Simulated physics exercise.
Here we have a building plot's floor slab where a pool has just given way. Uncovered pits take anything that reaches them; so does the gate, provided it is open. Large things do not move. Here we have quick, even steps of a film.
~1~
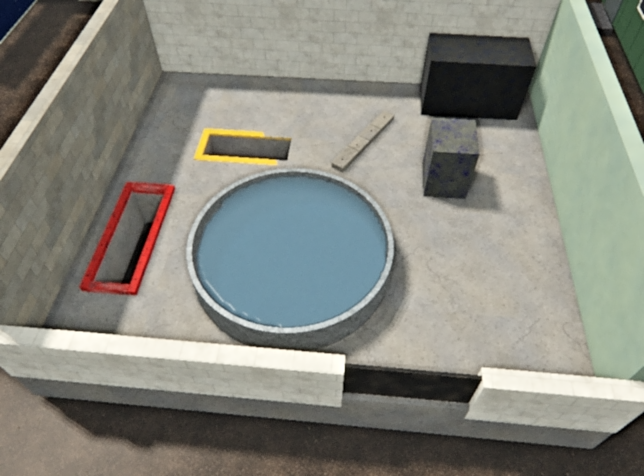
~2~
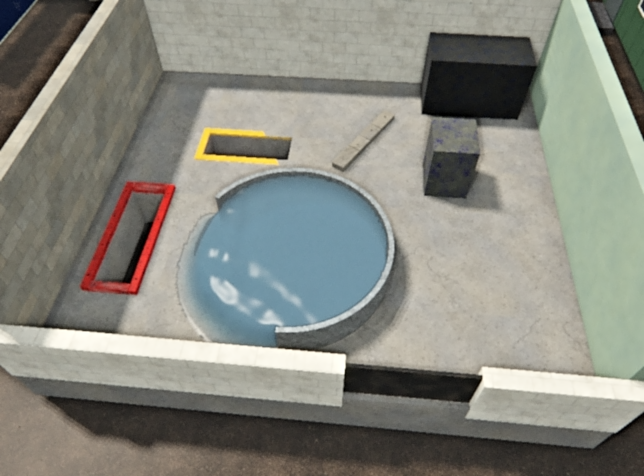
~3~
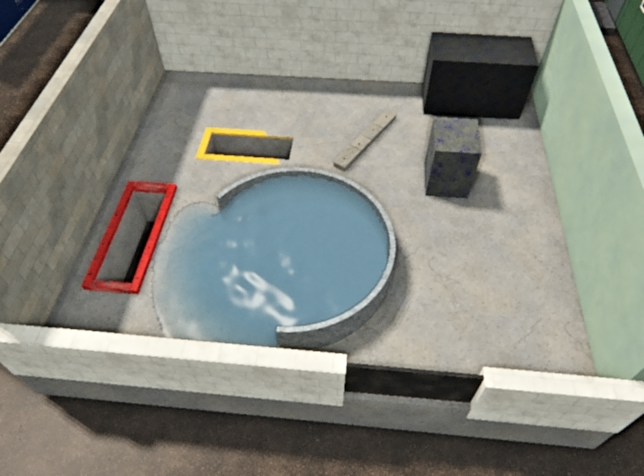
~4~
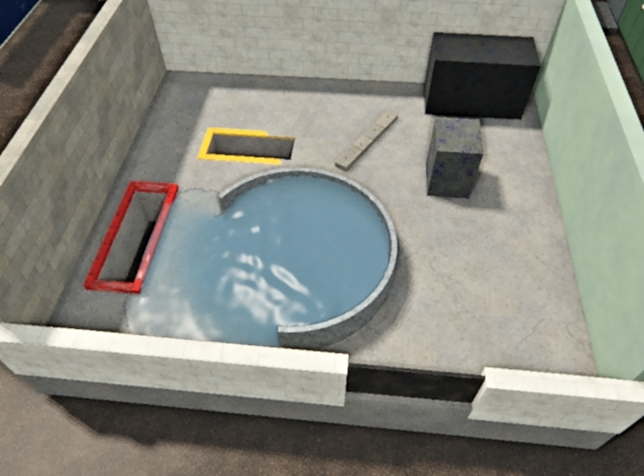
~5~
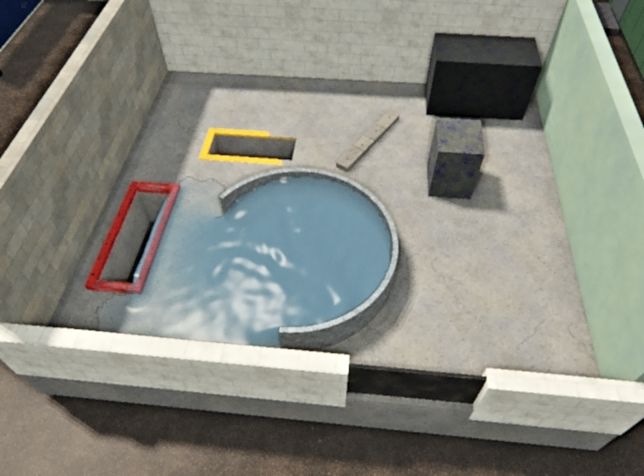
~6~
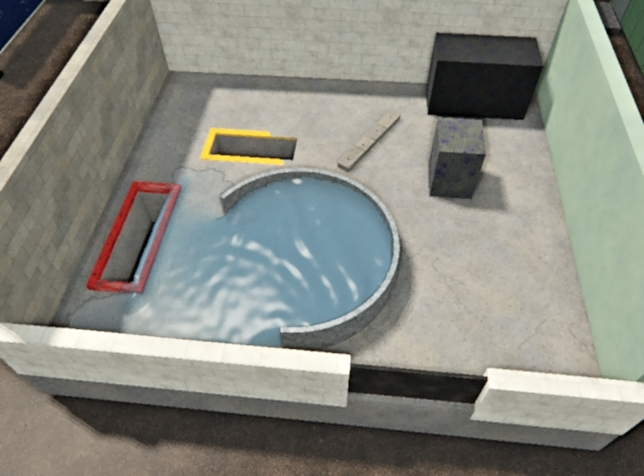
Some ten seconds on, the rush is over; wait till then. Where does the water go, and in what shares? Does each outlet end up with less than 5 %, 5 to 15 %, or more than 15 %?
Each ends thus: The gate with less than 5 %; the yellow pit with 5 to 15 %; the red pit with more than 15 %.
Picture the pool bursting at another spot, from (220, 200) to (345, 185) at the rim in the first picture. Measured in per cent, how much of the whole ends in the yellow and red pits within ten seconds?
Estimates in per cent: Yellow 50, red 0.
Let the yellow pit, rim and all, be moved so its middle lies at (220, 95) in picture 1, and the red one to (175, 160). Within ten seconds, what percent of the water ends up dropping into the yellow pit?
Share, yellow pit, approx.: 20 in a hundred.
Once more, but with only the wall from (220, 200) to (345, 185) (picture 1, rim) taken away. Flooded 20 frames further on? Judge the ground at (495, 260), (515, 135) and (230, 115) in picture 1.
The first would be still unwetted, the second drenched and the third still unwetted.
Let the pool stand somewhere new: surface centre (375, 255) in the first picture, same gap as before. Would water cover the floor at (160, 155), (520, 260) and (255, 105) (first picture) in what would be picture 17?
So, first one got wet, second one stays dry, third one stays dry.
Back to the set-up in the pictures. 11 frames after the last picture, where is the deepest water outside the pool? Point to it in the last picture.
Answer: (38, 351).
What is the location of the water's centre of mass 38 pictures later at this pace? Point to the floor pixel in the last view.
Near (243, 234).
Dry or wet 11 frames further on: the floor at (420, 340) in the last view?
Looking at that place, I'd say inundated.
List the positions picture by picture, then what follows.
The first frame shows still water in the pool at (291, 244).
In the second frame, water pours out at (202, 290) and has run to a hidden place.
In the third frame, water pours out at (203, 291) and has run to a hidden place.
In the fourth frame, the front is at (194, 193), out from the gap at (205, 292).
In the fifth frame, water pours out at (206, 292) and has run to (185, 184).
In the sixth frame, the front is at (186, 174), out from the gap at (208, 292).
A moment on, water covers 20 % of the floor; the gate 0 %, the yellow pit 0 %, the red pit 6 %.
Next, water covers 25 % of the floor; the gate 0 %, the yellow pit 0 %, the red pit 12 %.
Then, water covers 40 % of the floor; the gate 0 %, the yellow pit 1 %, the red pit 23 %.
Later, water covers 60 % of the floor; the gate 0 %, the yellow pit 4 %, the red pit 30 %.
In the end, water covers 80 % of the floor; the gate 0 %, the yellow pit 10 %, the red pit 30 %.
